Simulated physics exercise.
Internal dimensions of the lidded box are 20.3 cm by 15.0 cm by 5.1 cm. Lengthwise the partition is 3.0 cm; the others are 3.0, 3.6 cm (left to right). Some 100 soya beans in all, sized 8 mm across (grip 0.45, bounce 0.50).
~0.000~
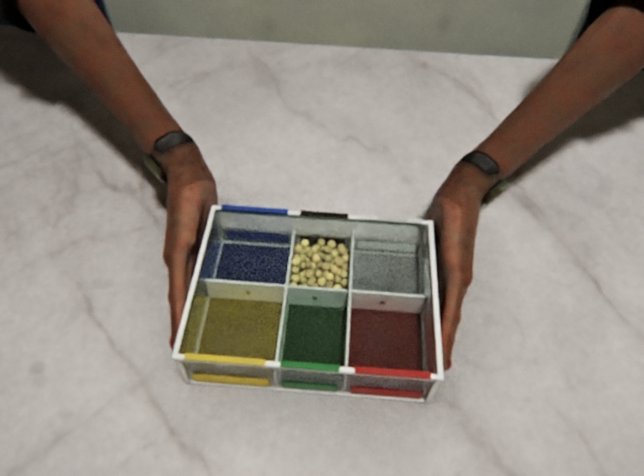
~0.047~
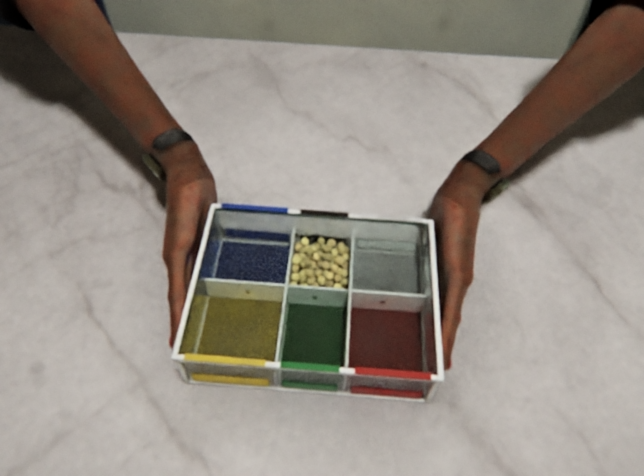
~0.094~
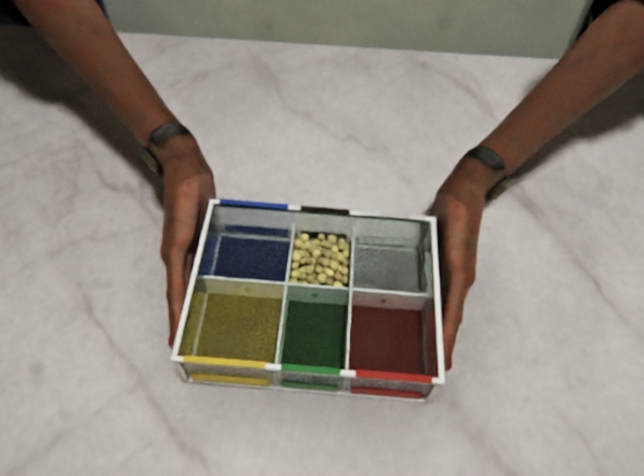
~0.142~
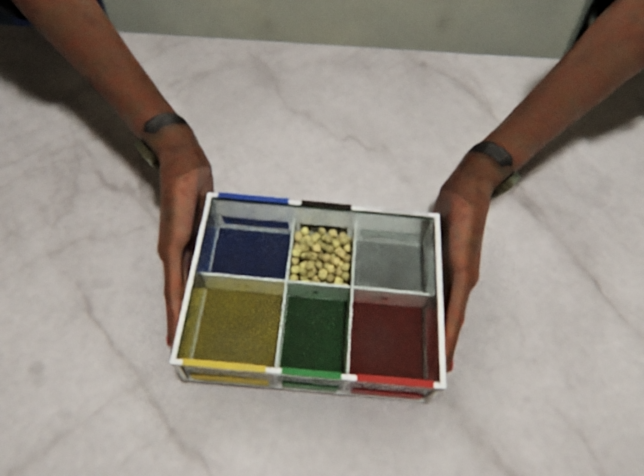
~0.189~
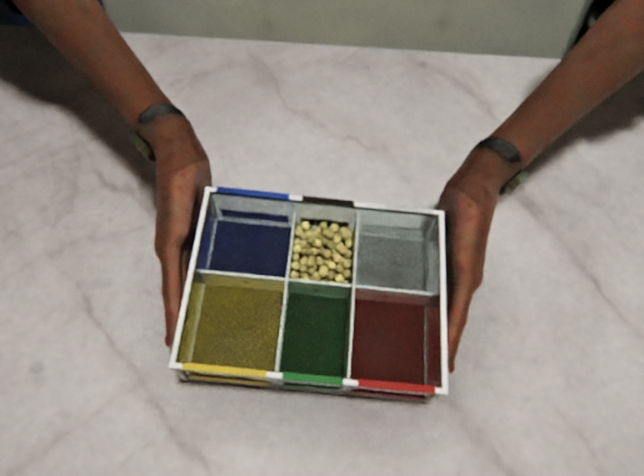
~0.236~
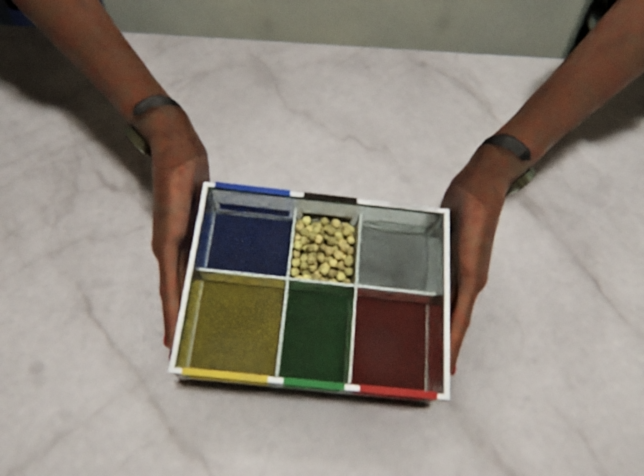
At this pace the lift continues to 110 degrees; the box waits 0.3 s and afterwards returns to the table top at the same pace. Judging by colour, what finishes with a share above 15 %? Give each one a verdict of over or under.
Red - over; blue - under; green - over; yellow - under; white - under; black - under.
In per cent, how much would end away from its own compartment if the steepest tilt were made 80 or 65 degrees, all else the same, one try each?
I'd put them near 40 and 15 percent in that order.
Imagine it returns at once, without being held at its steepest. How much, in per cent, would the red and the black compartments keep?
Then, in per cent: Red 50; black 0.
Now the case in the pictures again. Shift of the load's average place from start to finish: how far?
Measured shift: Some 10.5 cm.
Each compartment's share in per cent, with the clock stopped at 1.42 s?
Red = 40, blue = 0, green = 50, yellow = 0, white = 0, black = 5 (per cent).
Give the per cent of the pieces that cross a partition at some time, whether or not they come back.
Roughly 100 %.
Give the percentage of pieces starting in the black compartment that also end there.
That comes out at about 0 percent.
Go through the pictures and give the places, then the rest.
Box tilt 0 degrees, front corners at (178, 355) and (437, 376); black 100 %, in the first frame.
Box tilt 1 degrees, front corners at (178, 355) and (438, 376), in the second frame.
Box tilt 3 degrees, front corners at (177, 357) and (439, 379), lowest corner right front, in the third frame.
Box tilt 8 degrees, front corners at (176, 360) and (440, 384), lowest corner right front, in the fourth frame.
Box tilt 12 degrees, front corners at (175, 364) and (442, 389), lowest corner right front, in the fifth frame.
Box tilt 17 degrees, front corners at (175, 368) and (443, 394), lowest corner right front; black 100 %. The box's pace is about 95 degrees a second, in the sixth frame.
Then, at 1.42 s, tilt 110 degrees; red 40 %, green 50 %, black 5 %.
After 2.20 s, tilt 57 degrees; red 50 %, green 45 %.
Then, at 3.01 s, tilt 0 degrees; red 55 %, green 45 %.
In the end, at 3.5 s, red 55 %, blue 0 %, green 45 %, yellow 0 %, white 0 %, black 0 %.
